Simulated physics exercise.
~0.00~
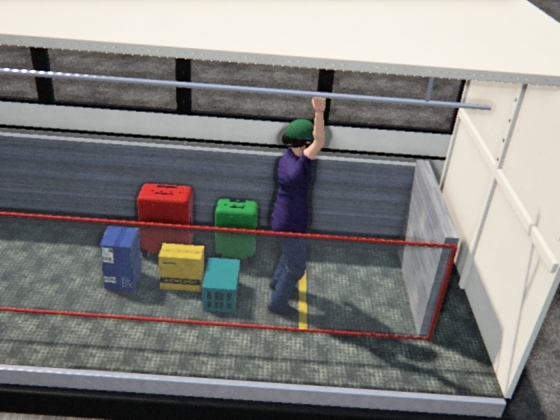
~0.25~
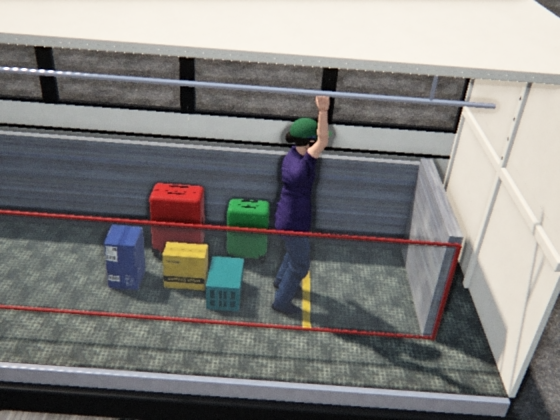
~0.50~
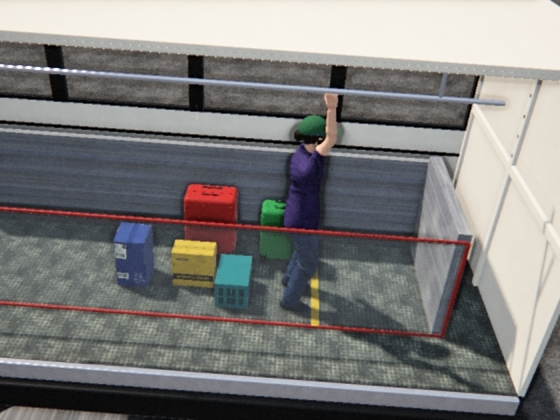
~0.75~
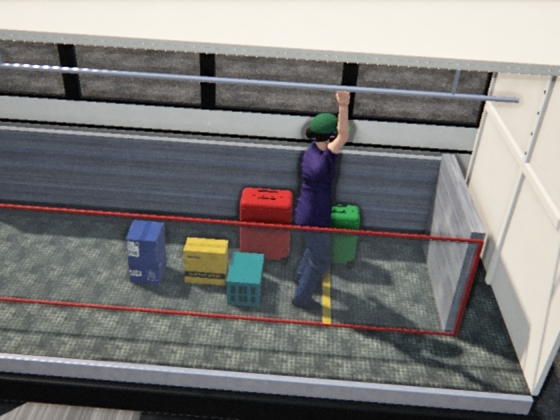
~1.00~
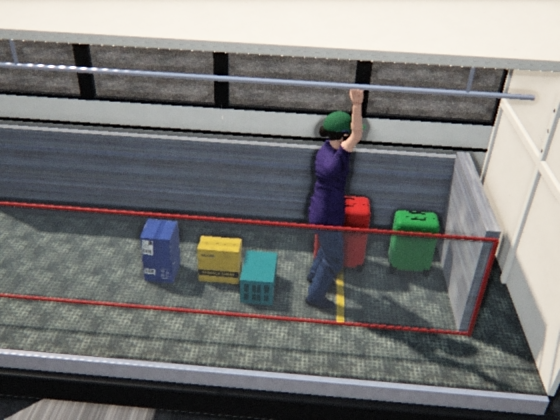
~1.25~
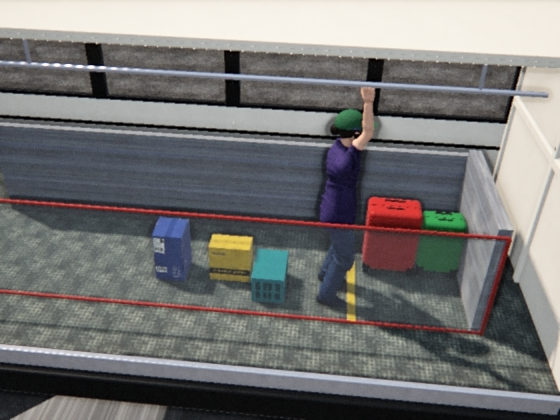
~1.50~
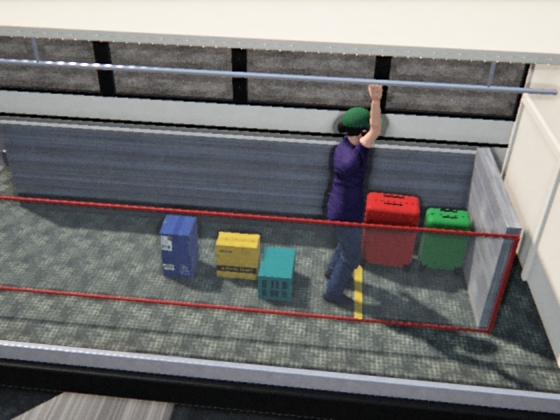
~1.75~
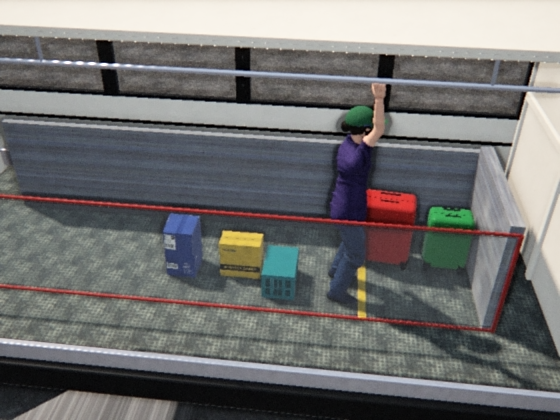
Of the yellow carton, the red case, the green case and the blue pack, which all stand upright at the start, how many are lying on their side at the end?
None of them are. The two cases roll across to the right but stay upright, and the carton and the pack remain standing where they were.
To begin with, a traveller in a green cap and purple top holds an overhead rail in a tram bay, with a red case, a green case, a blue pack, a yellow carton and a teal crate standing to the left. The two wheeled cases start rolling right, the green one leading, while the other luggage stays put. They pass behind the traveller, whose feet stay planted, and cross the yellow line. Near the right end wall they slow and settle. Both cases end upright beyond the line, while the pack, carton and crate remain short of it.
